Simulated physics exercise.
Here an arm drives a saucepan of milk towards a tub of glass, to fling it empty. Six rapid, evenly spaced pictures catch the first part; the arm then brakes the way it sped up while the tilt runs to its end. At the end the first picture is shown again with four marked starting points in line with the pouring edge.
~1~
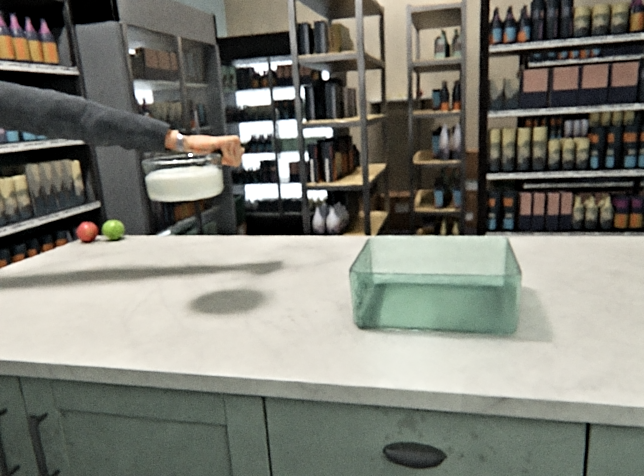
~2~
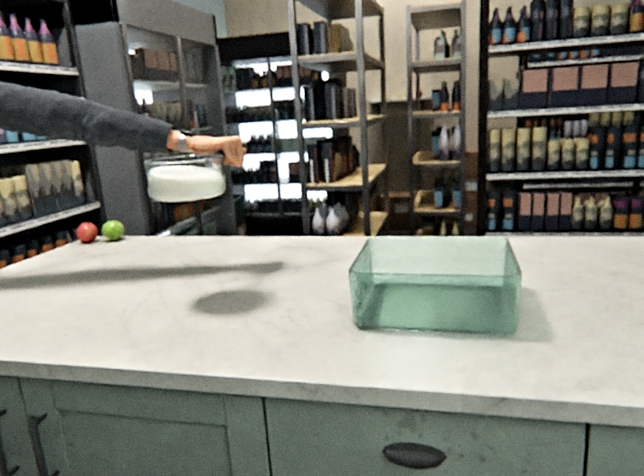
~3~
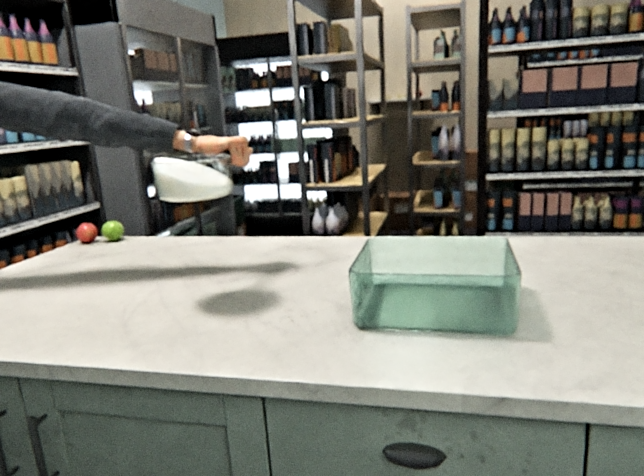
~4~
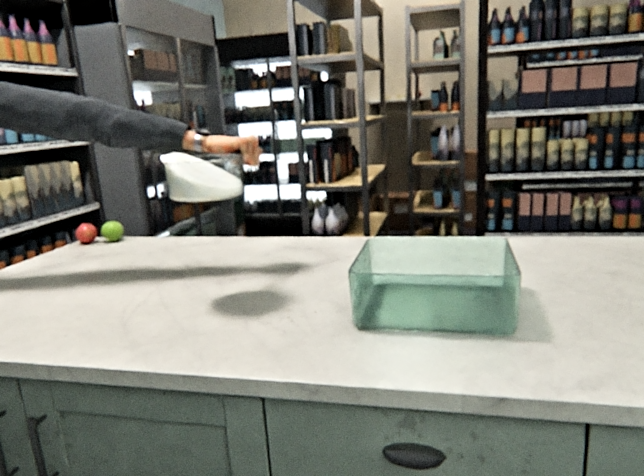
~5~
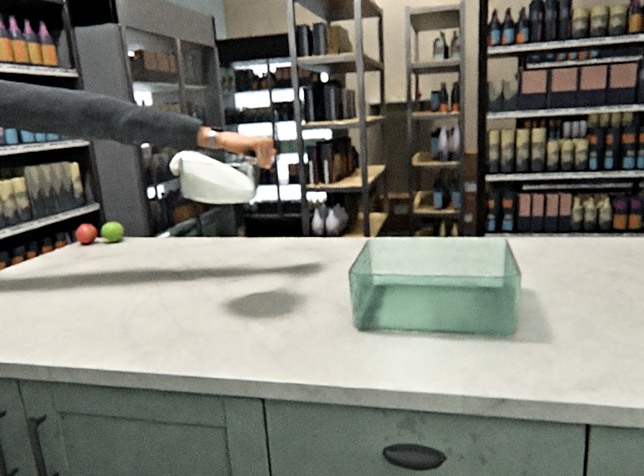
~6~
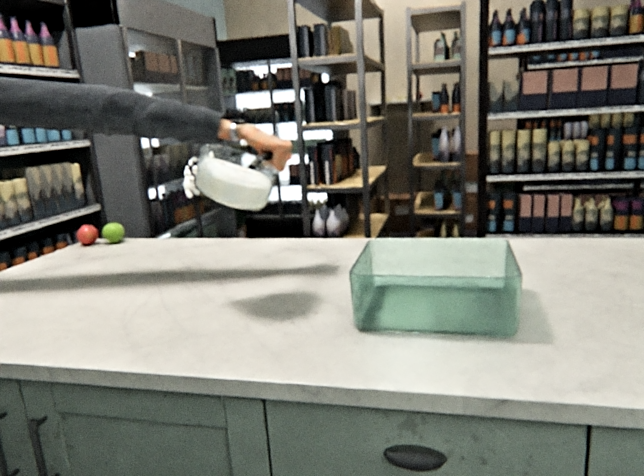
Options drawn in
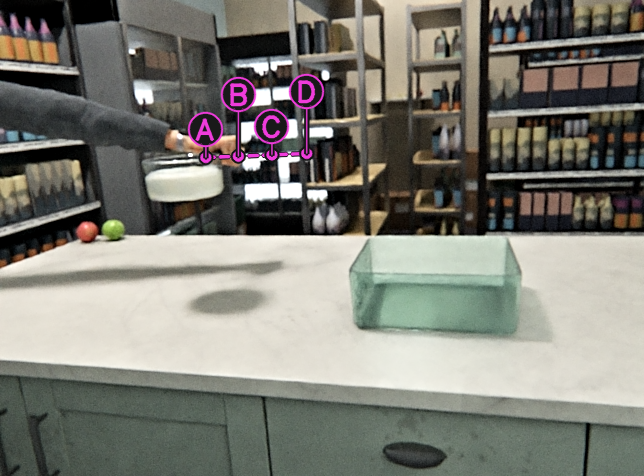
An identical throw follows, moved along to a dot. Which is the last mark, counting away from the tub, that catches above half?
Choose B.
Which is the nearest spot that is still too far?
The answer is A.
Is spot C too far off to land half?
No.
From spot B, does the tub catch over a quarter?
Yes, clearly.
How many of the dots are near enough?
Three.
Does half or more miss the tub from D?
No, not at all.
On the marked copy, A at (205, 157); B at (238, 156); C at (271, 154); D at (306, 153).
For spot A, about 29 % lands in the tub, 66 % falls short and 5 % goes beside or beyond.
For spot B, about 64 % lands in the tub, 24 % falls short and 12 % goes beside or beyond.
For spot C, about 78 % lands in the tub, 9 % falls short and 13 % goes beside or beyond.
For spot D, about 84 % lands in the tub, 10 % falls short and 6 % goes beside or beyond.
